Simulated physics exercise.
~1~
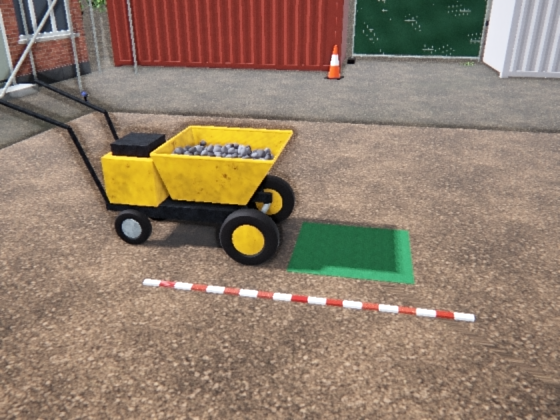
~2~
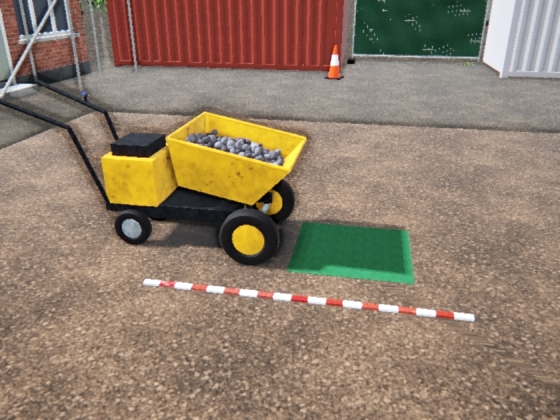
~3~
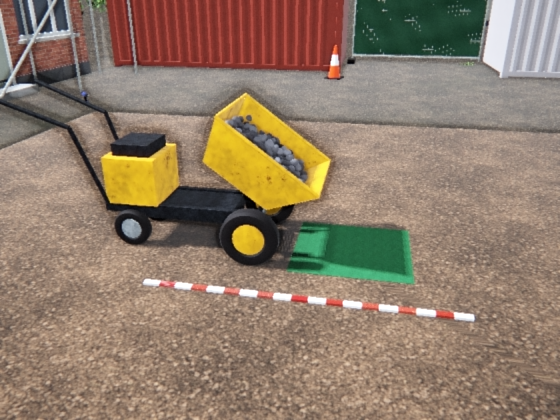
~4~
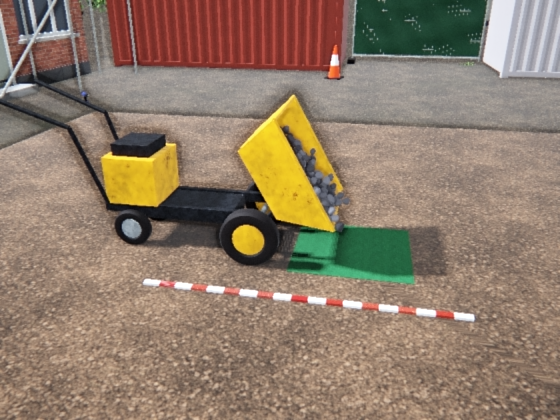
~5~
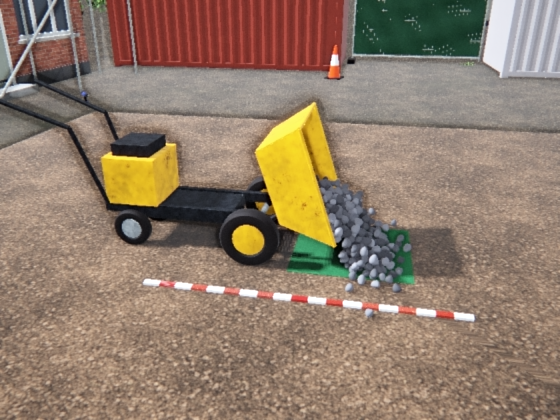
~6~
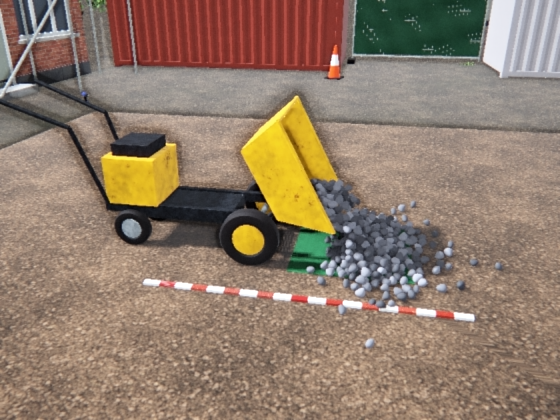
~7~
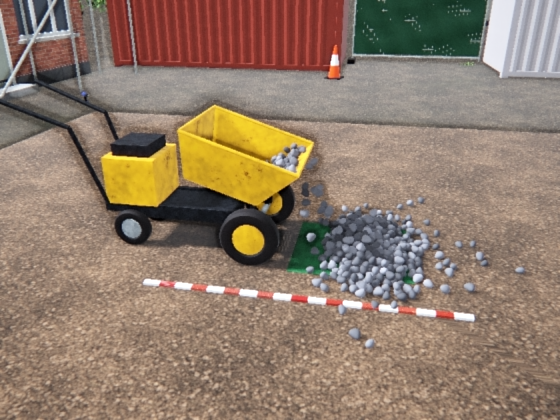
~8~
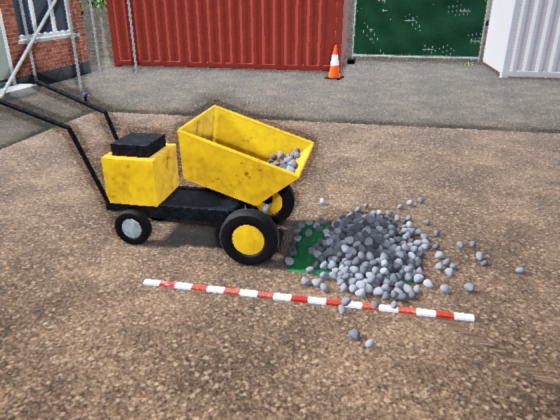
A yellow motor barrow tipped its skip steeply forward and poured grey stones onto a green sheet on the ground, some rolling past its edges, then lowered the skip partway and stayed still, with a few stones left inside.
